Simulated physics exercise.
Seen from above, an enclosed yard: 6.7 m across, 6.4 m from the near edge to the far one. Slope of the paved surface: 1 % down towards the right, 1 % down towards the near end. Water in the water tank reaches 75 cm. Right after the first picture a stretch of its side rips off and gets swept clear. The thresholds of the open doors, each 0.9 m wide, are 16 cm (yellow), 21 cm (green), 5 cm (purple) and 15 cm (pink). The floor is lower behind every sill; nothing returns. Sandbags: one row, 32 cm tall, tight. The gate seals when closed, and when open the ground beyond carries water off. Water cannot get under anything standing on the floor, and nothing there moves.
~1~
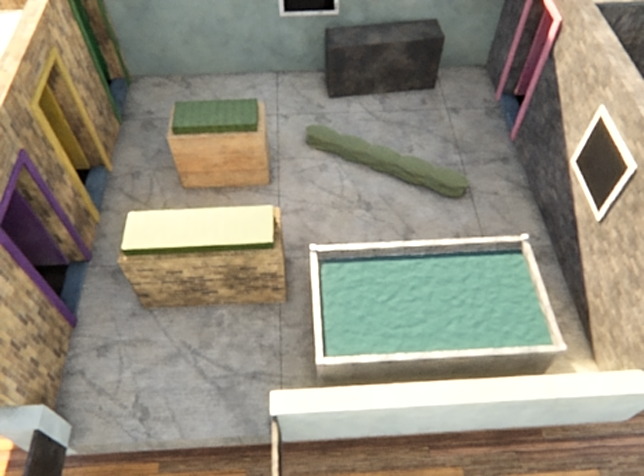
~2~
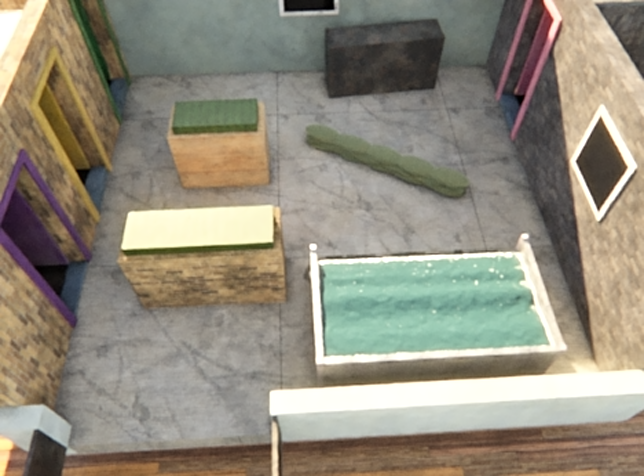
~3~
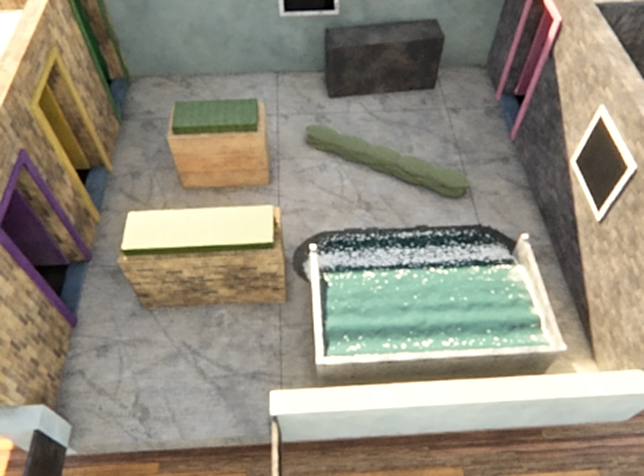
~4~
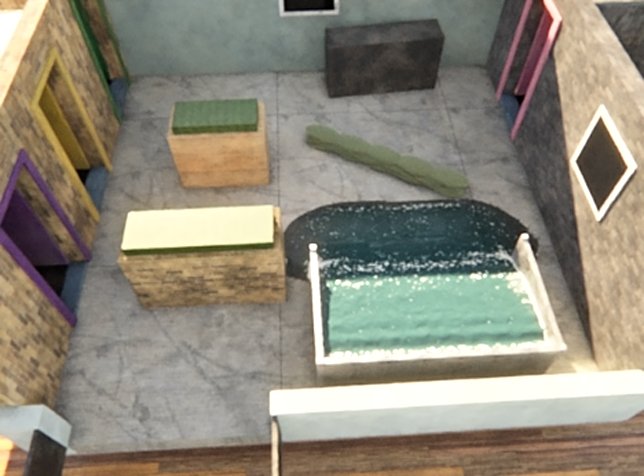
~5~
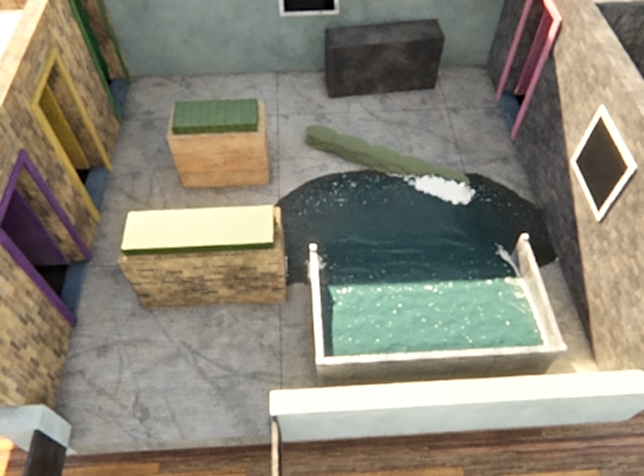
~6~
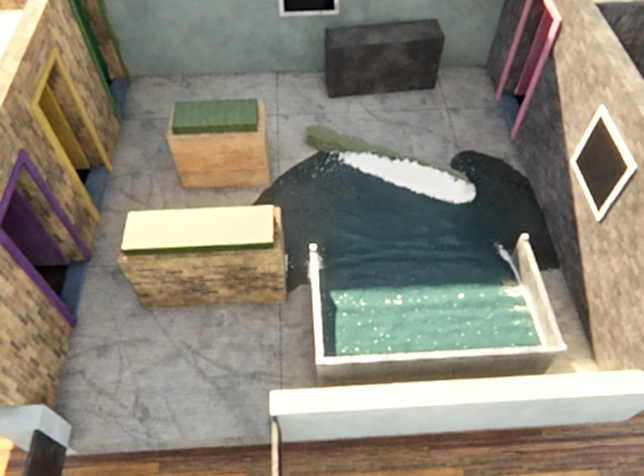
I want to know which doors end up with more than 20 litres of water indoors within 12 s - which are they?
The yellow door: That much or less; the green door: That much or less; the purple door: More than that; the pink door: That much or less.
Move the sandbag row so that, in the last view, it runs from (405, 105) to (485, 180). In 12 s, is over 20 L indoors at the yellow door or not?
Checked against the limit, yellow is fine.
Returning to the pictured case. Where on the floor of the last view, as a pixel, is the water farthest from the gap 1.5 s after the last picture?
Location: Approx. (161, 78) in the last view.
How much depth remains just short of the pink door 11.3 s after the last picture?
The mean depth is around 9.0 cm.
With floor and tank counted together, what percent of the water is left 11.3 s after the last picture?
Close to 90 in a hundred remains.
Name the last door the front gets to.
Purple.
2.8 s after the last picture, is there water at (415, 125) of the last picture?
By then the spot is drenched.
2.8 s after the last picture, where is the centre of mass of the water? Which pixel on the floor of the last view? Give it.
Around (354, 184).
Then, 0.7 s after the last picture water covers 40 % of the floor and is deepest (46 cm) near (392, 179); yellow door not reached, green door not reached, purple door not reached, pink door 15 cm at the sill, 0 L in.
Then, 1.5 s after the last picture water covers 60 % of the floor and is deepest (40 cm) near (278, 175); yellow door 1 cm at the sill, 0 L in, green door not reached, purple door not reached, pink door 11 cm at the sill, 0 L in.
Then, 2.8 s after the last picture water covers 70 % of the floor and is deepest (27 cm) near (344, 72); yellow door 5 cm at the sill, 0 L in, green door 15 cm at the sill, 1 L in, purple door 12 cm at the sill, 3 L in, pink door 7 cm at the sill, 0 L in.
Then, 6.3 s after the last picture water covers 90 % of the floor and is deepest (16 cm) near (538, 209); yellow door 8 cm at the sill, 1 L in, green door 8 cm at the sill, 1 L in, purple door 8 cm at the sill, 40 L in, pink door 9 cm at the sill, 1 L in.
Then, 11.3 s after the last picture water covers 95 % of the floor and is deepest (17 cm) near (606, 395); yellow door 3 cm at the sill, 1 L in, green door 2 cm at the sill, 1 L in, purple door 4 cm at the sill, 51 L in, pink door 9 cm at the sill, 1 L in.
